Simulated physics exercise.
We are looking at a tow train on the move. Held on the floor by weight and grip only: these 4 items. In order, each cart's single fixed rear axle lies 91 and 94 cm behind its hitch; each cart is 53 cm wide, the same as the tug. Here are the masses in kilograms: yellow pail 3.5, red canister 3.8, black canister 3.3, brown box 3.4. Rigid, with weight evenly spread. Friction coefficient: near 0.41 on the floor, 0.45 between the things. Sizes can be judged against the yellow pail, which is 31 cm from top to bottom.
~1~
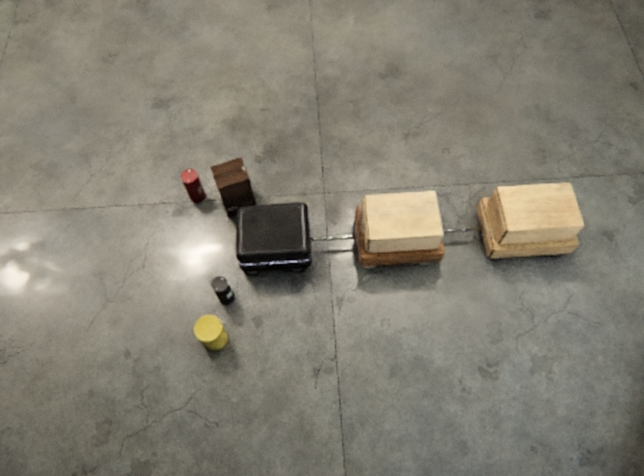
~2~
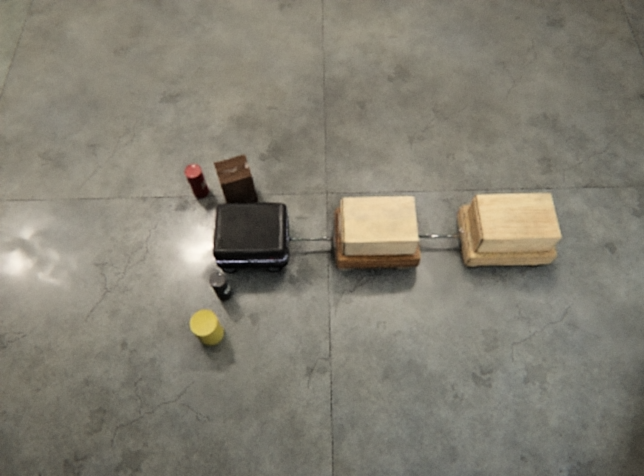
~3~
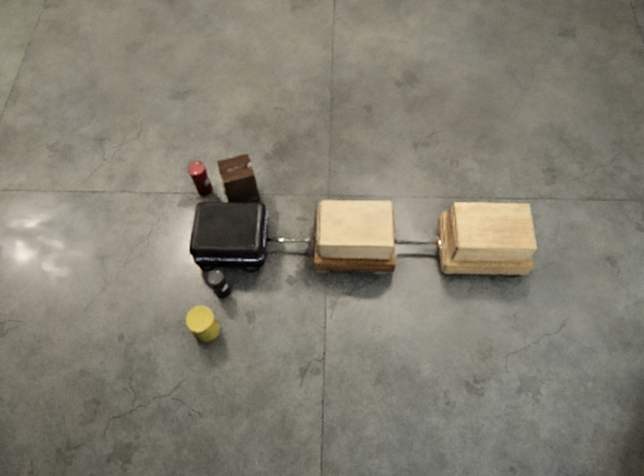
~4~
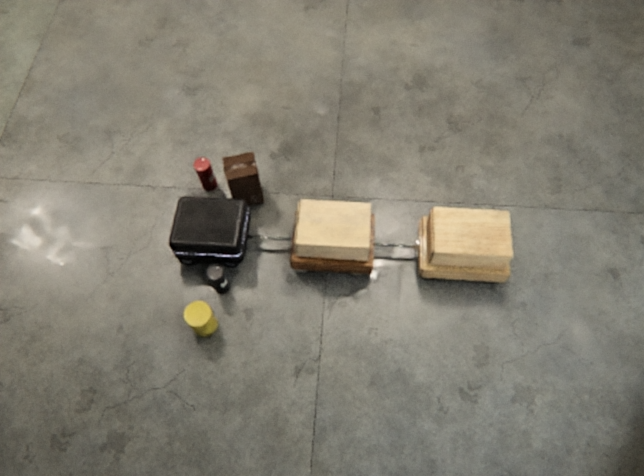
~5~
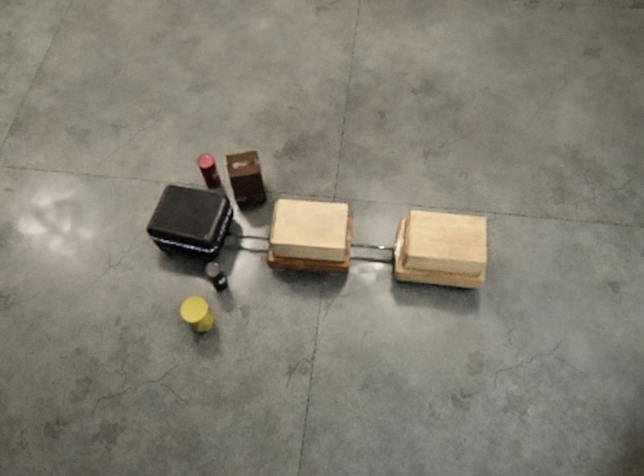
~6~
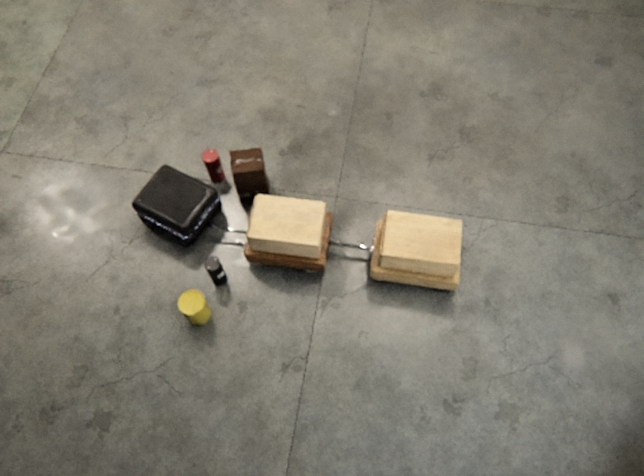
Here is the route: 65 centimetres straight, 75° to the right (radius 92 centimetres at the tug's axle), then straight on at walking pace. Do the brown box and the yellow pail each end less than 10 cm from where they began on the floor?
The brown box does not; the yellow pail does.
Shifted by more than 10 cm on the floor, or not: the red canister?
Red canister: Moved.
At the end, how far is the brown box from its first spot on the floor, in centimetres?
Displacement: Approx. 28 cm.
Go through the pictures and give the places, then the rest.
In the first frame, 0 cm covered; brown box (235, 188); yellow pail (212, 333).
In the second frame, 19 cm covered; red canister (197, 181); black canister (221, 287).
In the third frame, 39 cm covered; red canister (201, 179); black canister (219, 284).
In the fourth frame, 58 cm covered; red canister (206, 175); black canister (219, 280).
In the fifth frame, 78 cm covered; red canister (209, 172); black canister (217, 277).
In the sixth frame, 97 cm covered; brown box (250, 176); yellow pail (195, 308).
Then, 2.70 s after the last picture, 235 cm covered; brown box slid 5 cm near (251, 172); red canister slid 16 cm.
Then, 5.30 s after the last picture, 367 cm covered; brown box slid 27 cm near (255, 152); red canister slid 59 cm.
At rest, not toppled but over 10 cm from the start, red canister and brown box; the other 2 in place, give or take 10 cm. Seen from the same camera at the end, brown box near (255, 152), yellow pail near (195, 308).
